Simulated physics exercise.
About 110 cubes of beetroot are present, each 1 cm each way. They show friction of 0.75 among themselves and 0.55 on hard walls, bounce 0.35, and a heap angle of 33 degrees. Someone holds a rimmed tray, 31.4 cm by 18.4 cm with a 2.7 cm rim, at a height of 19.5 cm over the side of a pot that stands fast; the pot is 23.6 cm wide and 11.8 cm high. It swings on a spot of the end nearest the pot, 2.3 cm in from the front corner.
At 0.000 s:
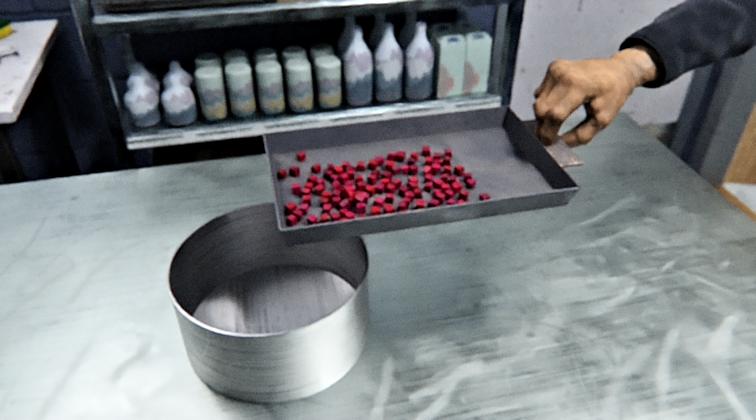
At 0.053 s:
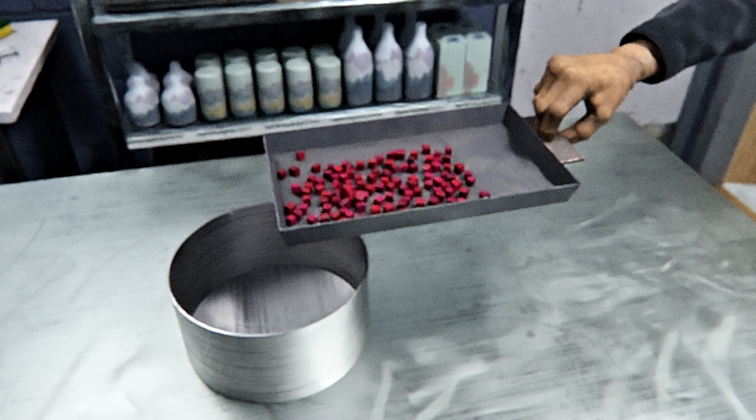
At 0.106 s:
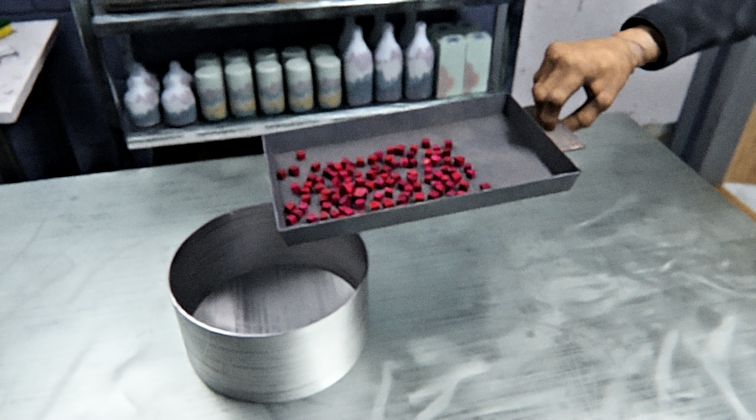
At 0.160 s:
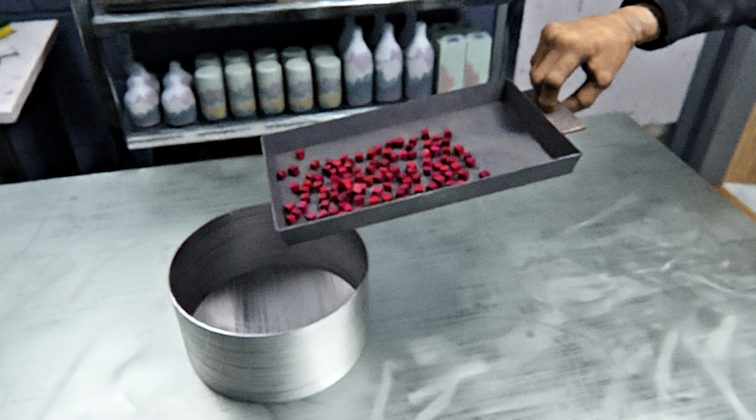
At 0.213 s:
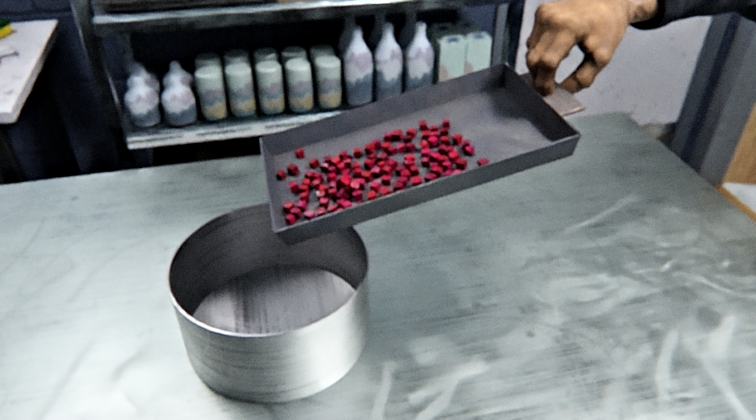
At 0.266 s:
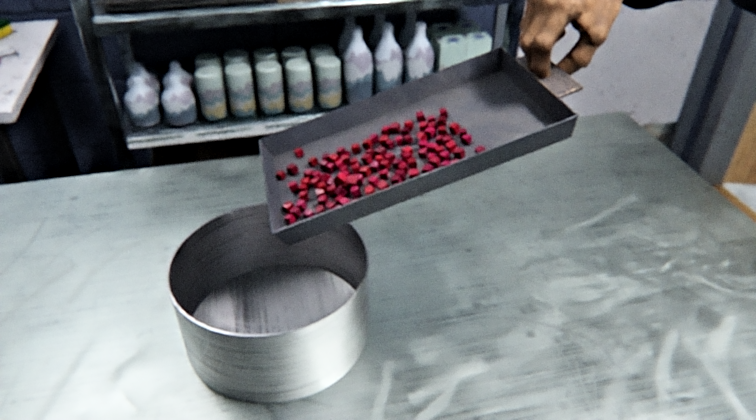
Above a metal tabletop, a hand raises the right end of a tray of red cubes.
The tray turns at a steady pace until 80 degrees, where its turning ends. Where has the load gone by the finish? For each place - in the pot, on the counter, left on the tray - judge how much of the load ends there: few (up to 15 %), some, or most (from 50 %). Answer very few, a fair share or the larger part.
Pot: A fair share; counter: Very few; left on the tray: The larger part.
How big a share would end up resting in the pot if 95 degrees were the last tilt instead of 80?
Share in the pot: Around 90 %.
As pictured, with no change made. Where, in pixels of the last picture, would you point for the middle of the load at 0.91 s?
Look about (277, 186) in the last view.
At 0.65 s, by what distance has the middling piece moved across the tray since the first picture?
Roughly 4 cm.
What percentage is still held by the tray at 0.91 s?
It works out to near 85 per cent of the load.
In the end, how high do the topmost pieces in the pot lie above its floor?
Measured height: Approx. 1.0 cm.
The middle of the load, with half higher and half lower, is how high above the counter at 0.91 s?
Some 20 cm.
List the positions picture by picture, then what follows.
Tray tilt 0 degrees, front corners at (286, 225) and (571, 185); middle of the pieces at (380, 189); pot at (269, 260), in the first picture.
Tray tilt 1 degrees, front corners at (286, 225) and (572, 181); middle of the pieces at (380, 187), in the second picture.
Tray tilt 4 degrees, front corners at (285, 225) and (573, 169), lowest corner left back; middle of the pieces at (380, 184), in the third picture.
Tray tilt 8 degrees, front corners at (283, 225) and (573, 151), lowest corner left back; middle of the pieces at (379, 178), in the fourth picture.
Tray tilt 12 degrees, front corners at (281, 226) and (571, 133), lowest corner left back; middle of the pieces at (377, 172), in the fifth picture.
Tray tilt 16 degrees, front corners at (279, 226) and (568, 115), lowest corner left back; middle of the pieces at (375, 167); pot at (269, 260). The tray's pace is about 80 degrees a second, in the sixth picture.
After 0.65 s, tilt 47 degrees; the tray holds 100 %, the pot 0 %.
After 0.91 s, tilt 68 degrees; the tray holds 85 %, the pot 5 %.
After 1.27 s, tilt 80 degrees; the tray holds 65 %, the pot 25 %.
At rest (2.3 s), pot 30 %, counter 5 %, tray 65 %.
